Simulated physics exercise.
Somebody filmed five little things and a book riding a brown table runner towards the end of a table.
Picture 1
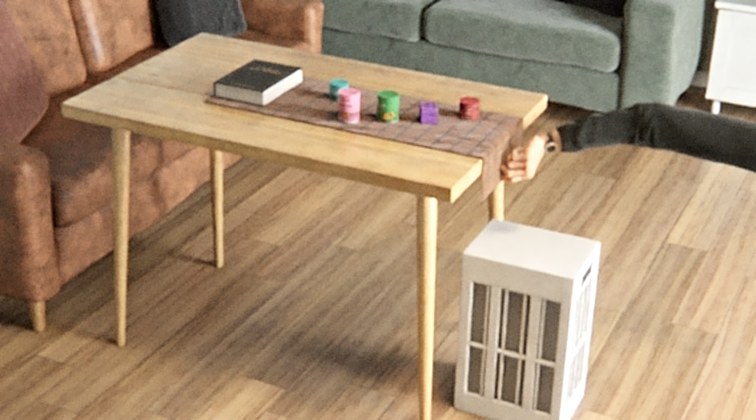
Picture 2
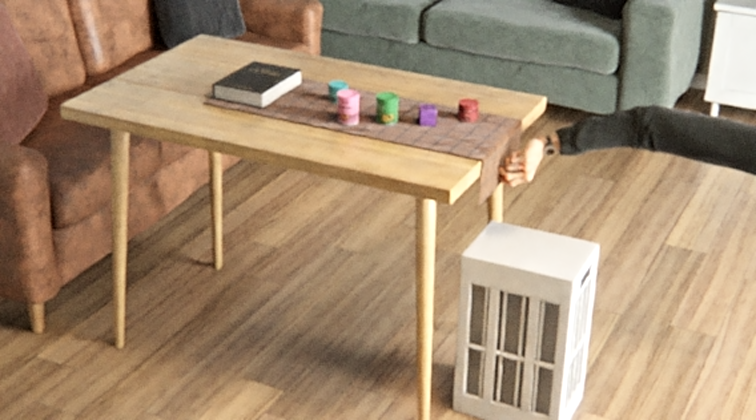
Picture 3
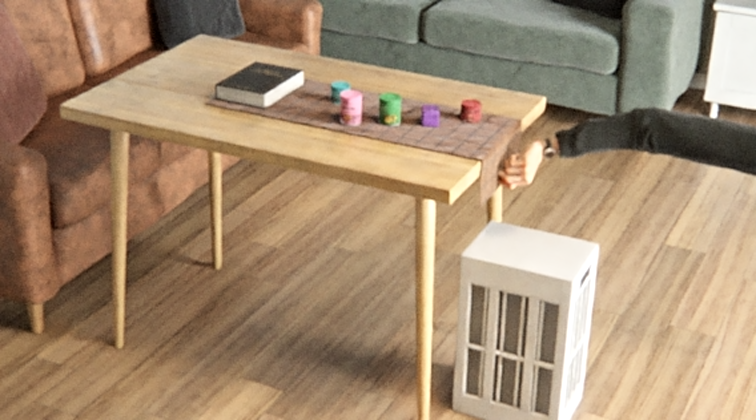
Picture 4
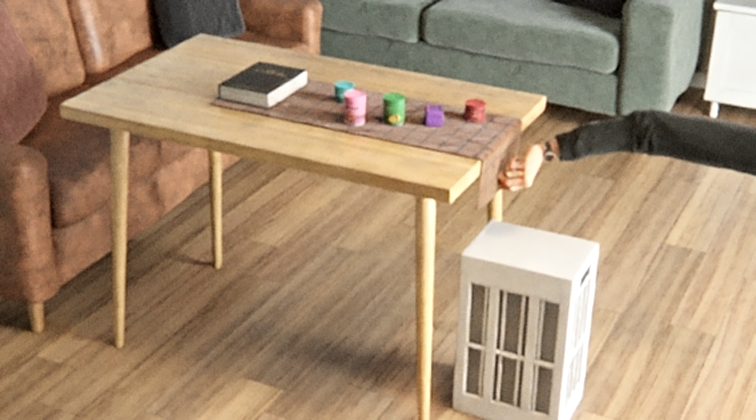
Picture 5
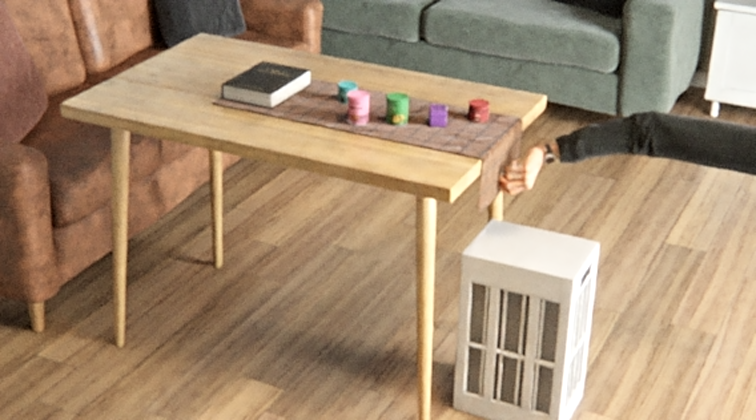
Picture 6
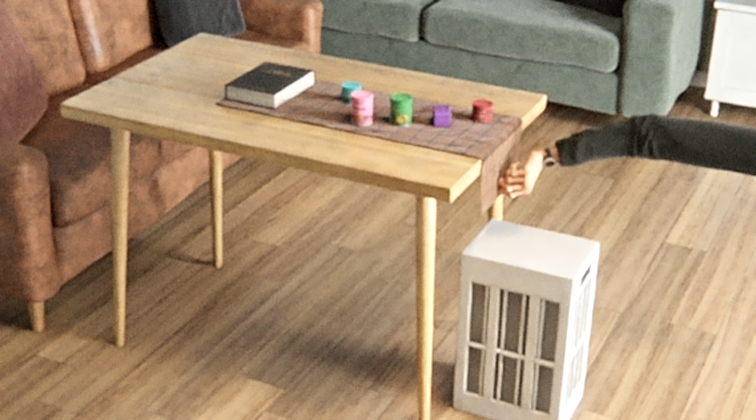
A hand slowly pulling a brown runner down over a wooden table's end, a black book and five small colourful items shifting slightly right.
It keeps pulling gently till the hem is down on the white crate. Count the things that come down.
Over the edge go one.
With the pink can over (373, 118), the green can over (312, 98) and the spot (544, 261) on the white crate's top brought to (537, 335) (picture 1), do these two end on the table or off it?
The pink can is carried off; the green can keeps its place on top.
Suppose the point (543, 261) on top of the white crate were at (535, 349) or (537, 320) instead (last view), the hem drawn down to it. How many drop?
Then 4 and 3.
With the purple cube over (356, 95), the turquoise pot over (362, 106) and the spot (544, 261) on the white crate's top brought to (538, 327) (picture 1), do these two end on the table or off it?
The purple cube remains up, the turquoise pot holds on.
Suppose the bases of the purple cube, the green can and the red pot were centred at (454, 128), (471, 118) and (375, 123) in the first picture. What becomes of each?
The purple cube comes down; the green can drops off; the red pot keeps its place on top.
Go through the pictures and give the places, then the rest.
In the first picture, hem (481, 204); red pot (470, 100); purple cube (429, 105); green can (388, 94); pink can (349, 91); turquoise pot (339, 82); top of the crate (544, 261).
In the second picture, hem (478, 206); red pot (469, 102).
In the third picture, hem (480, 210); purple cube (431, 108).
In the fourth picture, hem (477, 212); green can (394, 96); top of the crate (542, 262).
In the fifth picture, hem (478, 215); pink can (358, 94).
In the sixth picture, hem (480, 218); red pot (483, 103); purple cube (442, 108); green can (401, 97); pink can (362, 94); turquoise pot (351, 85).
Soon after, hem near (499, 214); all still up.
Then, hem on the crate; red pot gone.
At rest, hem on the crate; red pot gone. The table loses one.
